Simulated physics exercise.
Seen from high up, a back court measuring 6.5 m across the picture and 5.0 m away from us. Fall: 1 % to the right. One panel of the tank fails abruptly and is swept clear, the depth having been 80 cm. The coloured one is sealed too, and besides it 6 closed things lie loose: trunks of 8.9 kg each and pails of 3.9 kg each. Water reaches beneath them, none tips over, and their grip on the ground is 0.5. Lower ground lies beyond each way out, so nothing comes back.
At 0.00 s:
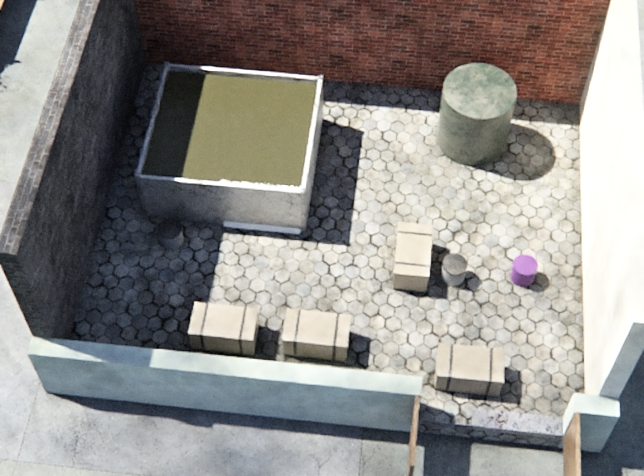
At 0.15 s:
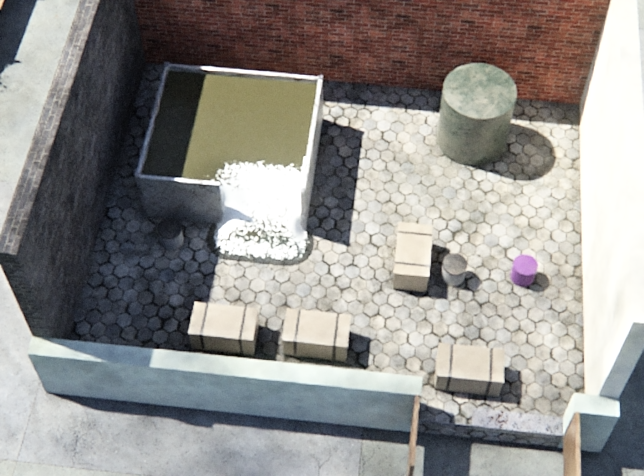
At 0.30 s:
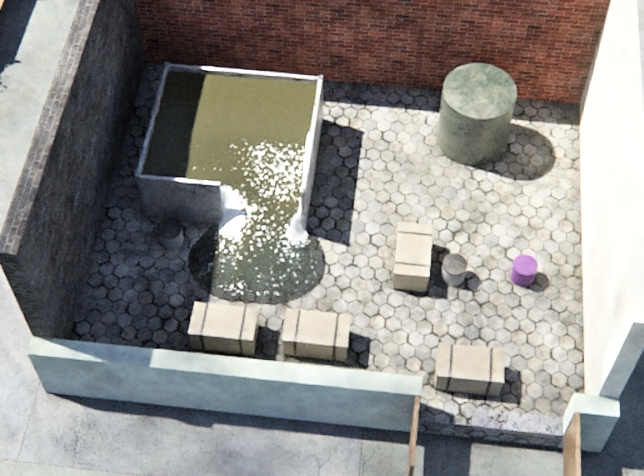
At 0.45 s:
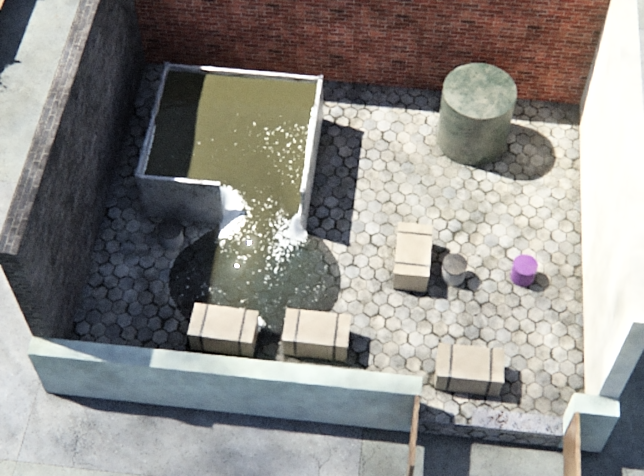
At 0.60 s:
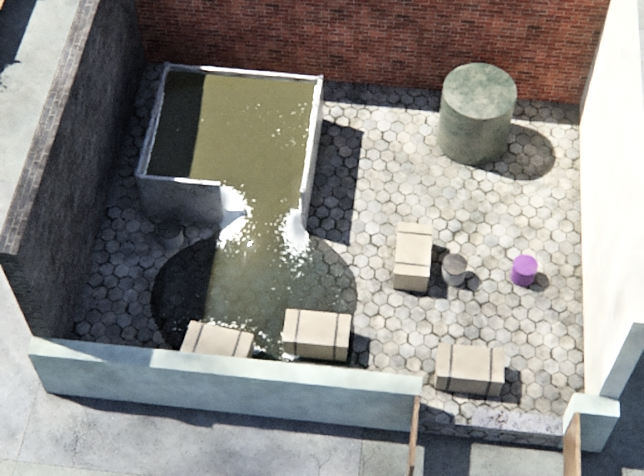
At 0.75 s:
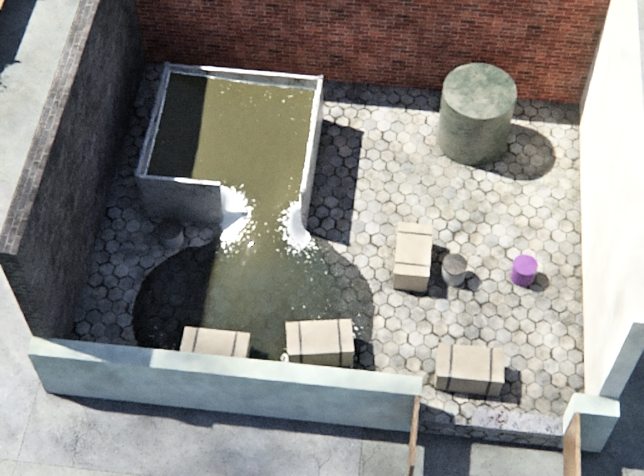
A large square tank in a walled yard burst open at its front, and murky water poured out, spreading across the paving and nudging two pale trunks near the low front wall.
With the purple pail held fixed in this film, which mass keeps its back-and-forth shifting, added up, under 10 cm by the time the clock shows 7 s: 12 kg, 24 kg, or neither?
My guess is it takes the heavier one.
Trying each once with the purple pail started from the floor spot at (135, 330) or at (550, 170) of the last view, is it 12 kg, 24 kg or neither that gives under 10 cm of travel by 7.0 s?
Try 1: Both insufficient. Try 2: Greater mass required.
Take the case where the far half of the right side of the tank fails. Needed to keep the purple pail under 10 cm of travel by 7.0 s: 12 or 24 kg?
Well, in that case neither one does it.
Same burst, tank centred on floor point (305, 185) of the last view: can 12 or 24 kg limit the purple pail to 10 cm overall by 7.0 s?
So then the lighter weight suffices.
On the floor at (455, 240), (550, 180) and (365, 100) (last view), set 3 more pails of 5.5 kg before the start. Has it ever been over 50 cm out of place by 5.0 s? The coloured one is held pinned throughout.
Results, in sequence: Not exceeded / exceeded / not exceeded.
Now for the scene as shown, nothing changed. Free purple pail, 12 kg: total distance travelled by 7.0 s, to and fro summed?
Total path: Approx. 60 cm.
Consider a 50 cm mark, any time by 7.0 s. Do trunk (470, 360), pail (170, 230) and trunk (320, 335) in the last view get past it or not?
Result, in sequence - exceeds the limit; exceeds the limit; exceeds the limit.
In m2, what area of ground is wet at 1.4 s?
Some 12 m2 of it.
After 1.4 s the purple pail would be 0 cm from its start with 12 kg and 0 cm from its start with 24 kg; 0 cm of water round it then.
After 3.1 s the purple pail would be 0 cm from its start with 12 kg and 0 cm from its start with 24 kg; 3 cm of water round it then.
After 4.9 s the purple pail would be 50 cm from its start with 12 kg and 2 cm from its start with 24 kg; 8 cm of water round it then.
After 7.0 s the purple pail would be 64 cm from its start with 12 kg and 2 cm from its start with 24 kg; 6 cm of water round it then.
